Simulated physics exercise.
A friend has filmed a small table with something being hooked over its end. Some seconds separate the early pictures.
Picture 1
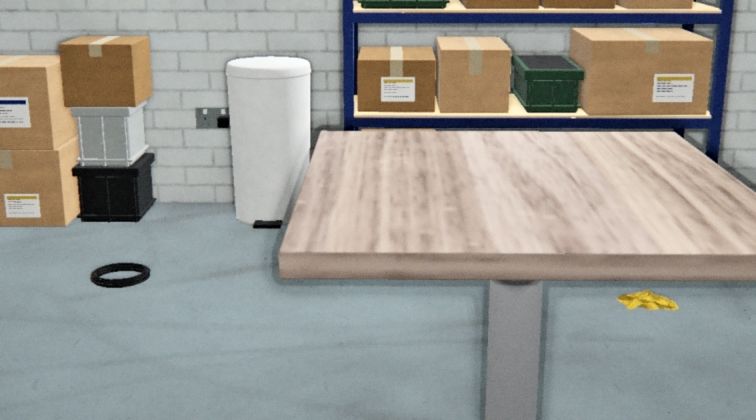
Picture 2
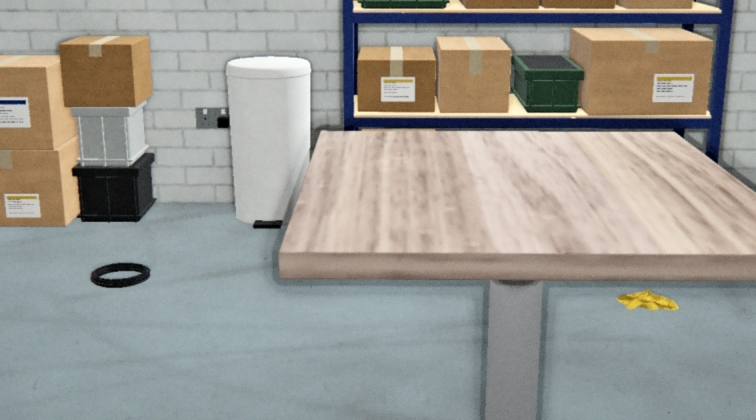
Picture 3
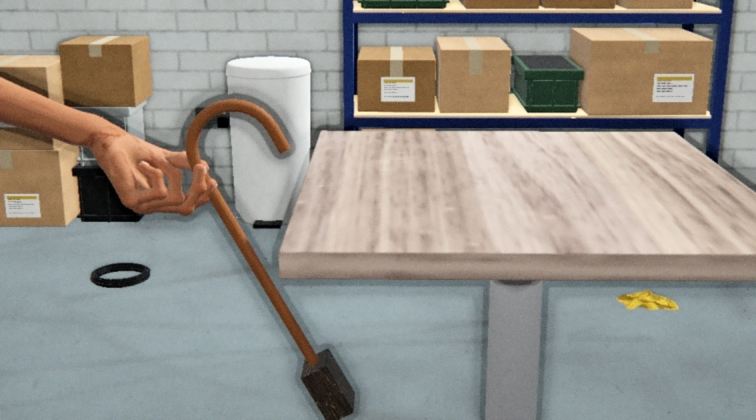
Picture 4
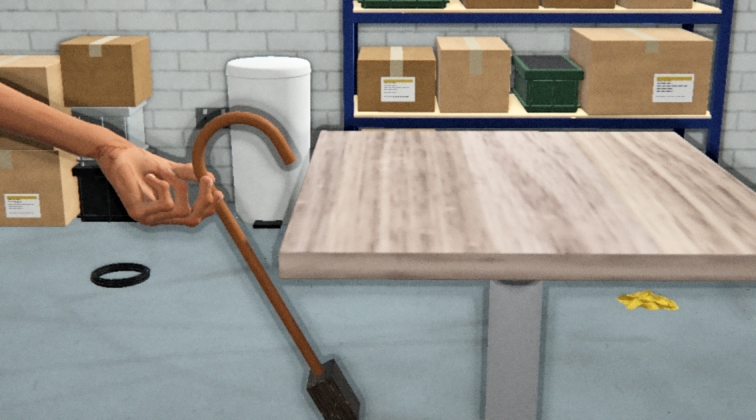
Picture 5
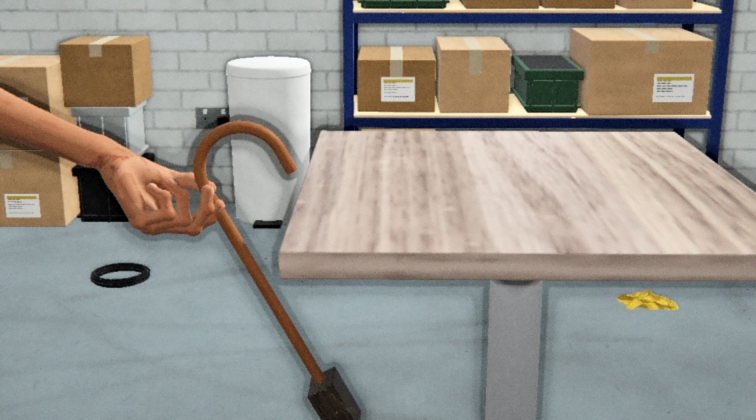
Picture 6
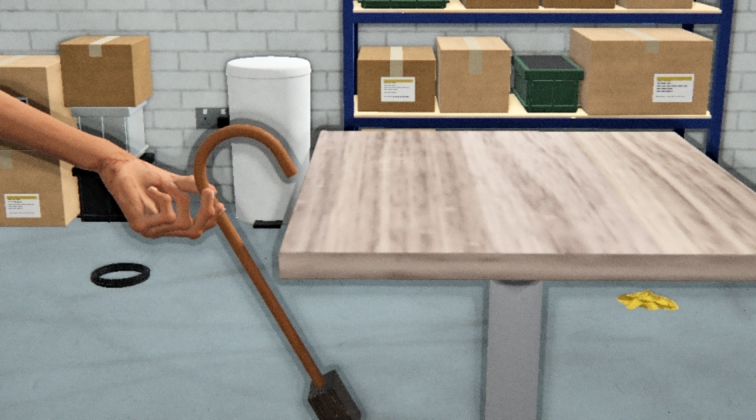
A hand holding a brown, hook-handled stick with a dark block at its lower end comes into view from the left, beside a wooden-topped table in a storeroom. It shifts slightly right and down, then stays almost still, fingers still on the stick, the curved handle close to the table's left edge.
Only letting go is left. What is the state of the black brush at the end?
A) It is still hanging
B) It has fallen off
B, it has fallen off.
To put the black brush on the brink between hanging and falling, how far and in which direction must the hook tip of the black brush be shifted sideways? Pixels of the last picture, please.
Roughly 12 pixels right.
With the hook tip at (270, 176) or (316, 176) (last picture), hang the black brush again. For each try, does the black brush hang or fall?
In order, it plunges down and then it does not move.
Then, 0.36 s on from there, black brush at the bottom.
In the end, the black brush falls to the floor.
